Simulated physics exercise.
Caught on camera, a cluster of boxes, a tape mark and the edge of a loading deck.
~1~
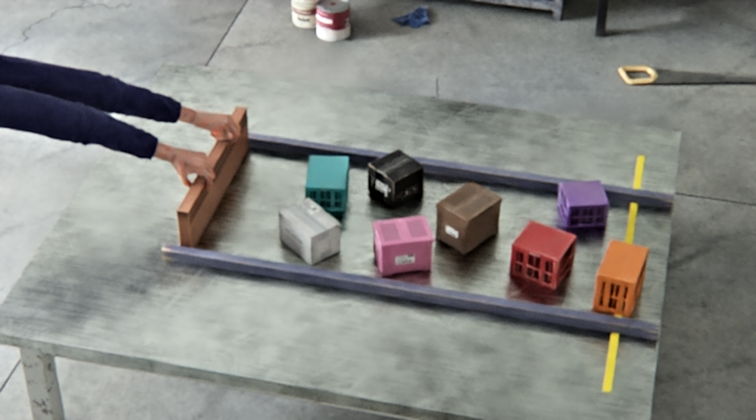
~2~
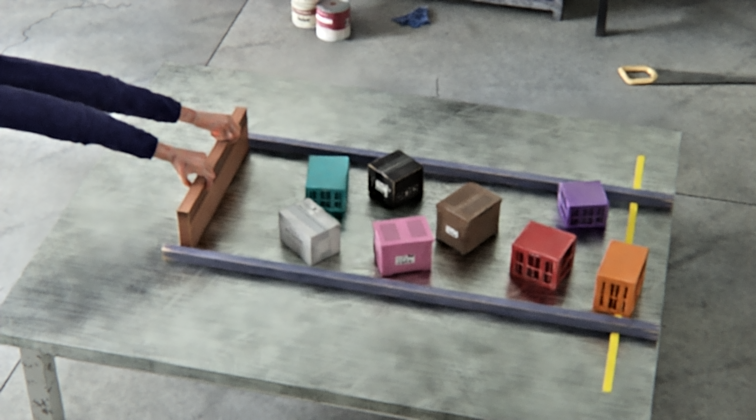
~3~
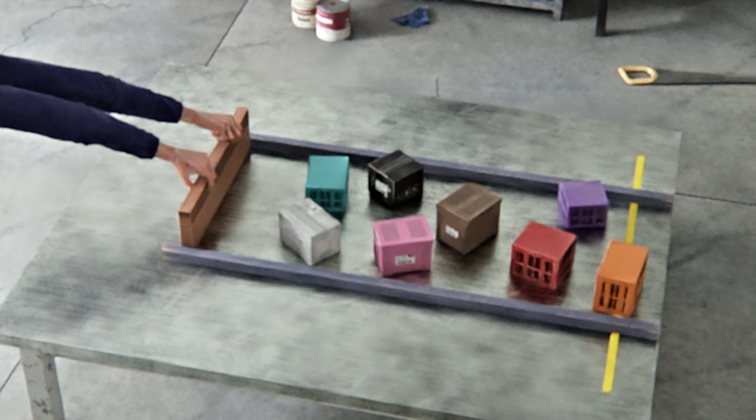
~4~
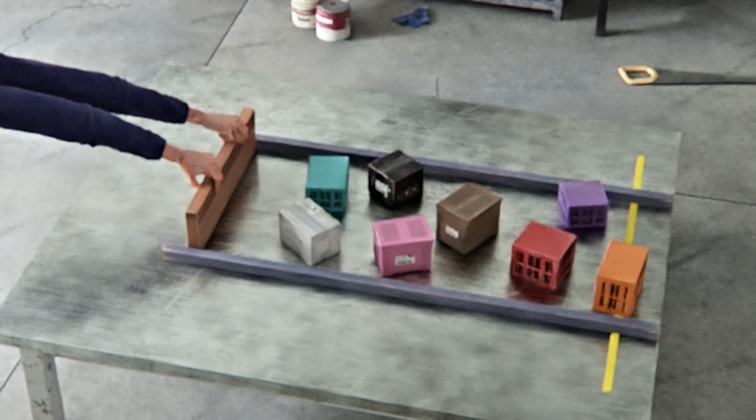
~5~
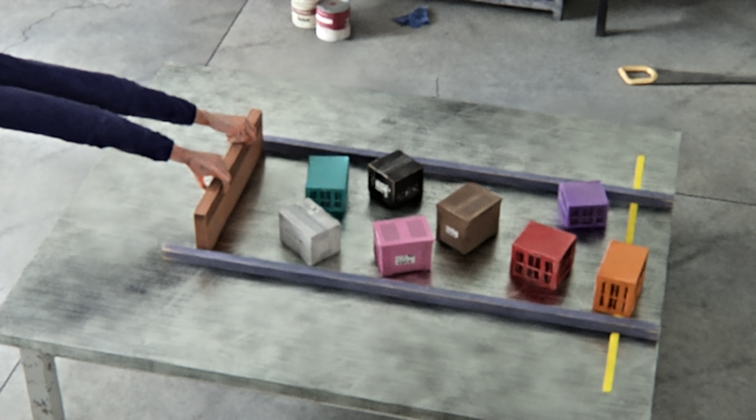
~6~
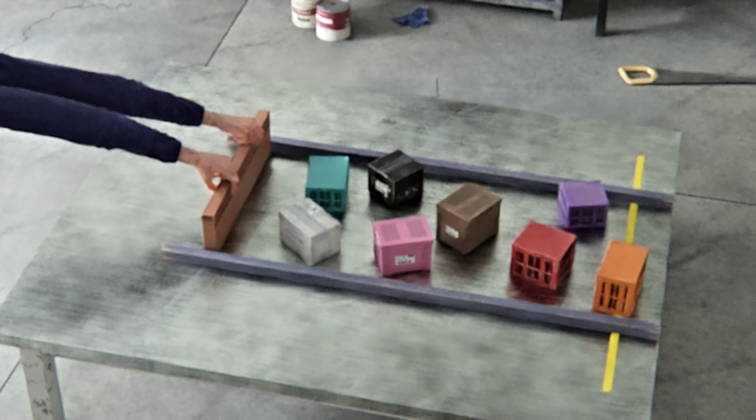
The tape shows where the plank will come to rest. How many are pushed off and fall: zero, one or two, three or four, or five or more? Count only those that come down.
Here the number that fall off is five or more.
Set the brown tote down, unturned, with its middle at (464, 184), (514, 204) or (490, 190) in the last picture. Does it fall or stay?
Place by place, it goes over; falls; comes down.
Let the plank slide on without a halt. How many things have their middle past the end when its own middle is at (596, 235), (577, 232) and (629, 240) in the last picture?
In that order 3, 3 and 6.
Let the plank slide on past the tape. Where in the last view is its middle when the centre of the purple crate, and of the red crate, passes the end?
About (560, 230), and (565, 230) for the other.
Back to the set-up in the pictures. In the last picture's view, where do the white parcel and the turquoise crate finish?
The white parcel at (640, 296), the turquoise crate at (650, 235).
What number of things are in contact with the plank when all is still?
That makes 2.
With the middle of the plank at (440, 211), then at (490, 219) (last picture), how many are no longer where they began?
At the one place 6, at the other 8.
Soon after, none off yet; orange crate at rest near (621, 279); purple crate at rest near (583, 204); red crate at rest near (543, 255).
At rest, the number that fall off is five or more; fallen, black parcel, pink tote, brown tote, red crate, purple crate and orange crate.
